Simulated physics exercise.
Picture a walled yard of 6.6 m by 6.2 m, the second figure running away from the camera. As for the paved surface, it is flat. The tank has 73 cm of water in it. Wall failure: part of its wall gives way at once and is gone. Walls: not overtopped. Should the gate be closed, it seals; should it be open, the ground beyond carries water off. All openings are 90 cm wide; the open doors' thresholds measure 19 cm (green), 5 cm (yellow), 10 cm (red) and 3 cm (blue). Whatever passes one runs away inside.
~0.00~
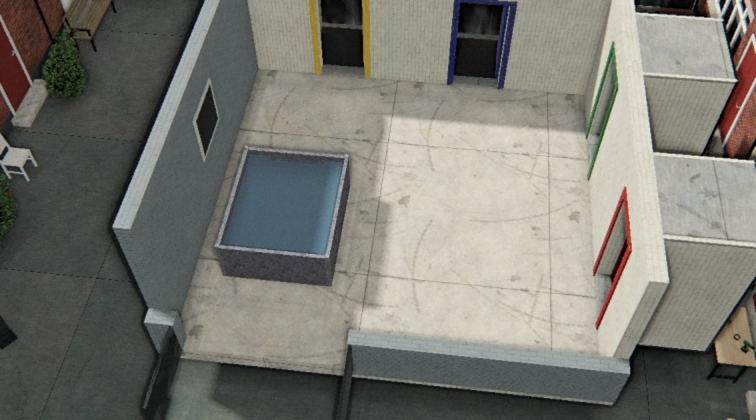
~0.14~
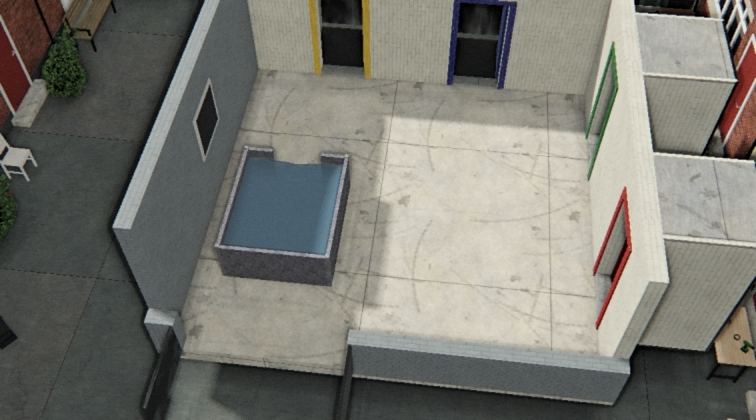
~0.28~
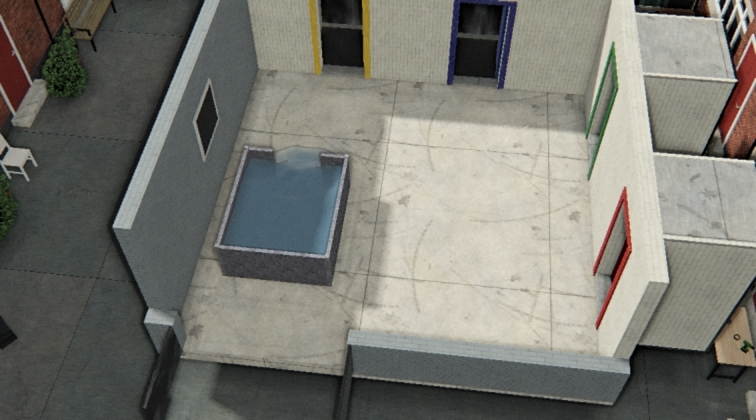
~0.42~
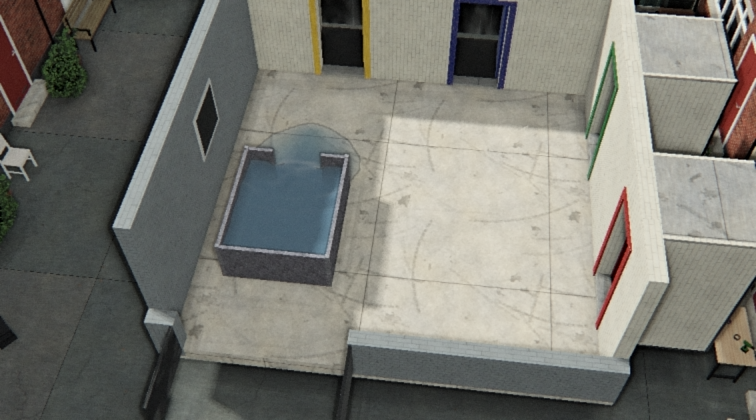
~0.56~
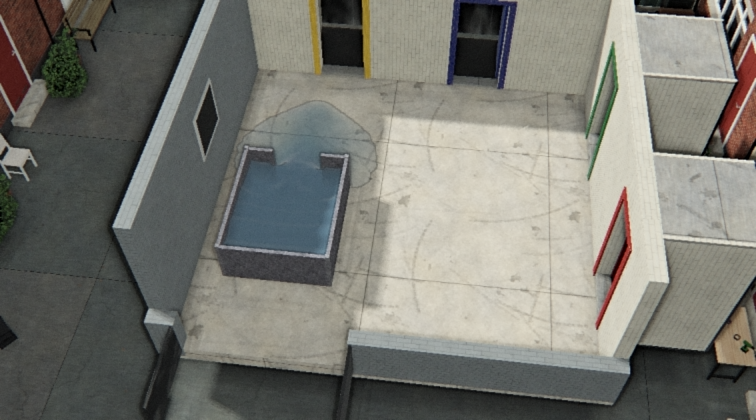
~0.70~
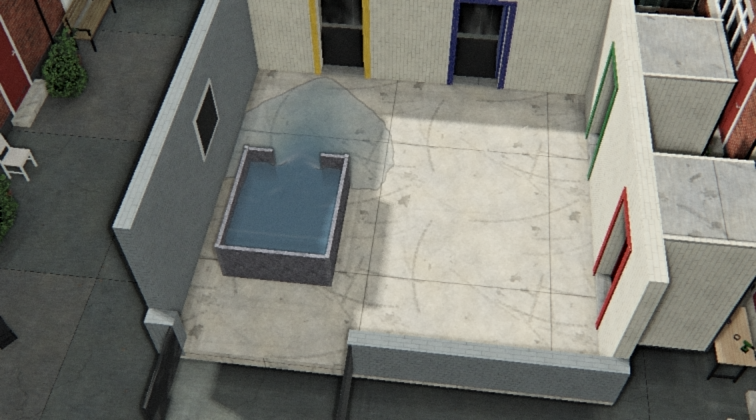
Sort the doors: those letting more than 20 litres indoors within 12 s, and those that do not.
The green door is among those that do not; the yellow door is among those letting more in; the red door is among those that do not; the blue door is among those letting more in.
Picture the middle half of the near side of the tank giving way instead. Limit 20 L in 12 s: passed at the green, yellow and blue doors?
Against that limit: Green below, yellow not over, blue below.
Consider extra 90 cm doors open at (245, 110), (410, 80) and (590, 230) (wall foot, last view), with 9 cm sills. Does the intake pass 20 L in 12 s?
Check each in turn: The first succeeds, the second succeeds, the third fails.
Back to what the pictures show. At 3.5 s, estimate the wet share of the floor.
Around 35 per cent wet.
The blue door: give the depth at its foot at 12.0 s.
It's about 4.0 cm.
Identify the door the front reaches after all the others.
That would be the red door, last of all.
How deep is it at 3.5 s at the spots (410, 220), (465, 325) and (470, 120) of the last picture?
Taking the spots in order: 0 cm, 0 cm, 4 cm.
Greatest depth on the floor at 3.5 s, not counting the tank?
About 24 cm.
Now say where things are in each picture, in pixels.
In the first picture, the tank at (285, 203) is whole and still, 73 cm deep.
In the second picture, the front is at a hidden place, 0.5 m from the gap on the tank's far side; 0.3 m2 of floor is under water; 73 cm left at the back of the tank.
In the third picture, the front is at (295, 149), 0.9 m from the gap on the tank's far side; 0.9 m2 of floor is under water; 73 cm left at the back of the tank.
In the fourth picture, water pours out on the tank's far side and has run 1.4 m, to (322, 128); typically 8 cm deep outside, 73 cm at the tank's back.
In the fifth picture, water pours out on the tank's far side and has run 2.1 m, to (322, 104); typically 5 cm deep outside, 68 cm at the tank's back.
In the sixth picture, water pours out on the tank's far side and has run 2.7 m, to (327, 81); typically 4 cm deep outside, 61 cm at the tank's back.
After 1.4 s water covers 25 % of the floor and is deepest (44 cm) near (259, 71); green door not reached, yellow door 5 cm at the sill, 50 L in, red door not reached, blue door not reached.
After 2.2 s water covers 30 % of the floor and is deepest (38 cm) near (260, 96); green door not reached, yellow door 13 cm at the sill, 159 L in, red door not reached, blue door 8 cm at the sill, 1 L in.
After 3.5 s water covers 35 % of the floor and is deepest (24 cm) near (305, 177); green door not reached, yellow door 15 cm at the sill, 300 L in, red door not reached, blue door 6 cm at the sill, 15 L in.
After 7.0 s water covers 65 % of the floor and is deepest (13 cm) near (290, 86); green door 9 cm at the sill, 0 L in, yellow door 11 cm at the sill, 447 L in, red door 4 cm at the sill, 0 L in, blue door 5 cm at the sill, 36 L in.
After 12.0 s water covers 95 % of the floor and is deepest (10 cm) near (593, 368); green door 7 cm at the sill, 0 L in, yellow door 7 cm at the sill, 503 L in, red door 5 cm at the sill, 0 L in, blue door 4 cm at the sill, 43 L in.
